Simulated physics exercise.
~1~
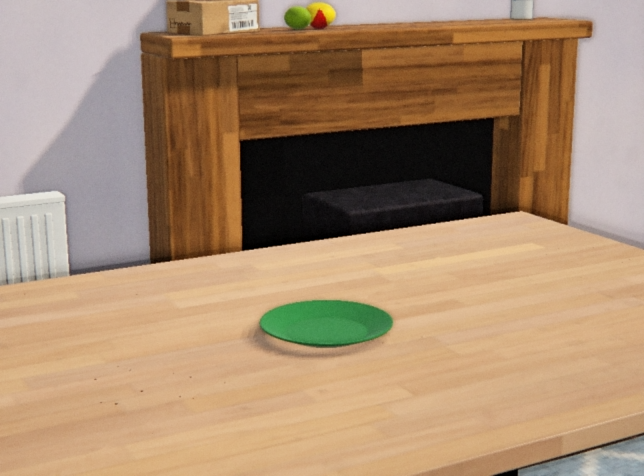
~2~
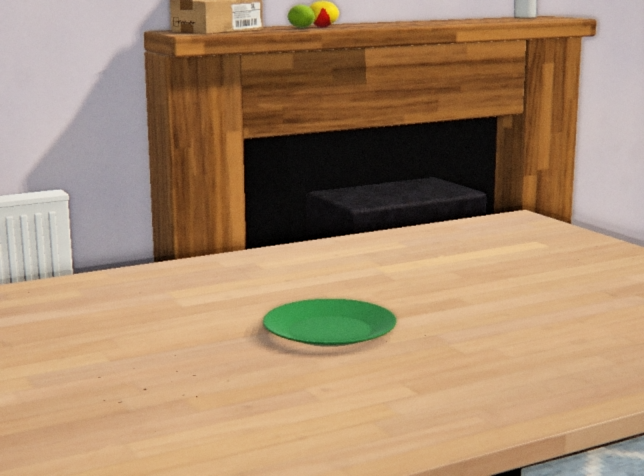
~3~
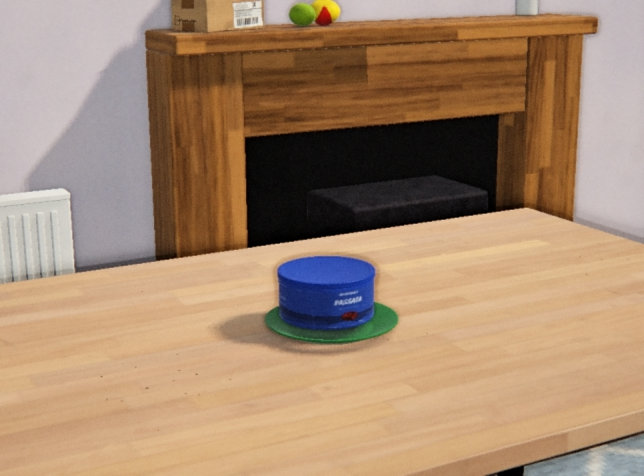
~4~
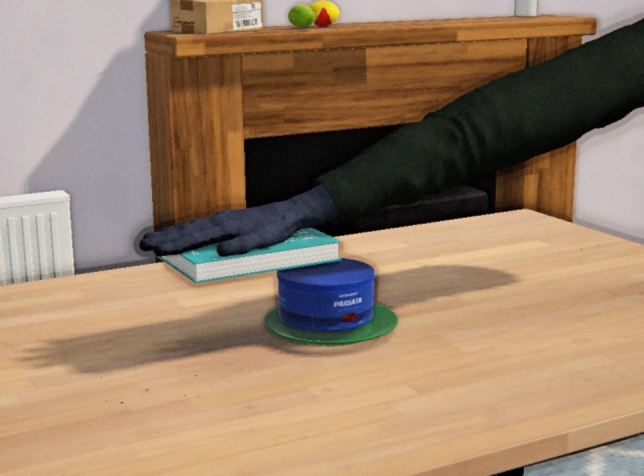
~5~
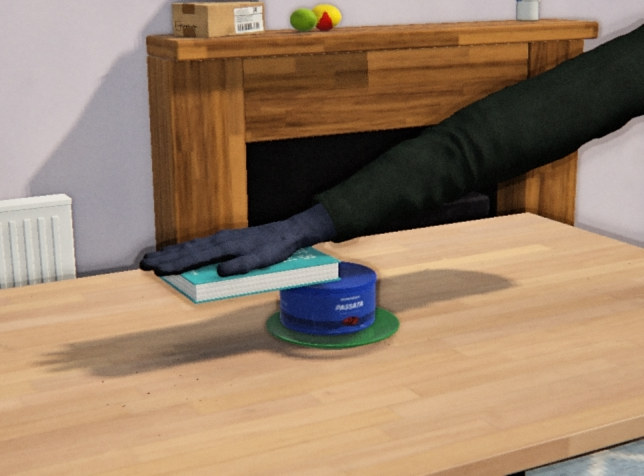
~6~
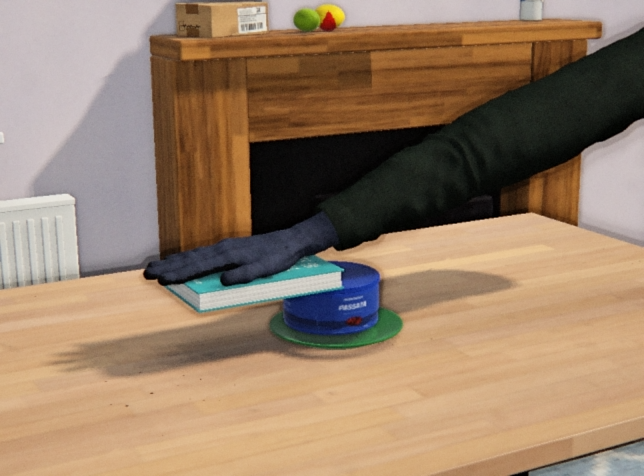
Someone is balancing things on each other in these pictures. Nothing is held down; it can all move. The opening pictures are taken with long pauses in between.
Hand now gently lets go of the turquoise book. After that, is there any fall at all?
Yes, something drops.
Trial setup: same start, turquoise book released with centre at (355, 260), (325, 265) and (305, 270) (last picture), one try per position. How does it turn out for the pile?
Result per try: First still standing, second still standing, third still standing.
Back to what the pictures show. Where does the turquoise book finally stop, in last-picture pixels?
Around (269, 293).
Then, 0.20 s past the last view, turquoise book rocked 23° from its first pose near (250, 294).
Then, 0.60 s past the last view, turquoise book now fallen.
Then, 1.60 s past the last view, turquoise book rocked 36° from its first pose near (263, 296).
Then, 2.50 s past the last view, turquoise book rocked 37° from its first pose near (266, 294).
Finally, down or leaning hard in the pile, turquoise book; the other 2 still in place. Final places as the last picture's camera would see them, turquoise book near (269, 293). The pile comes apart.
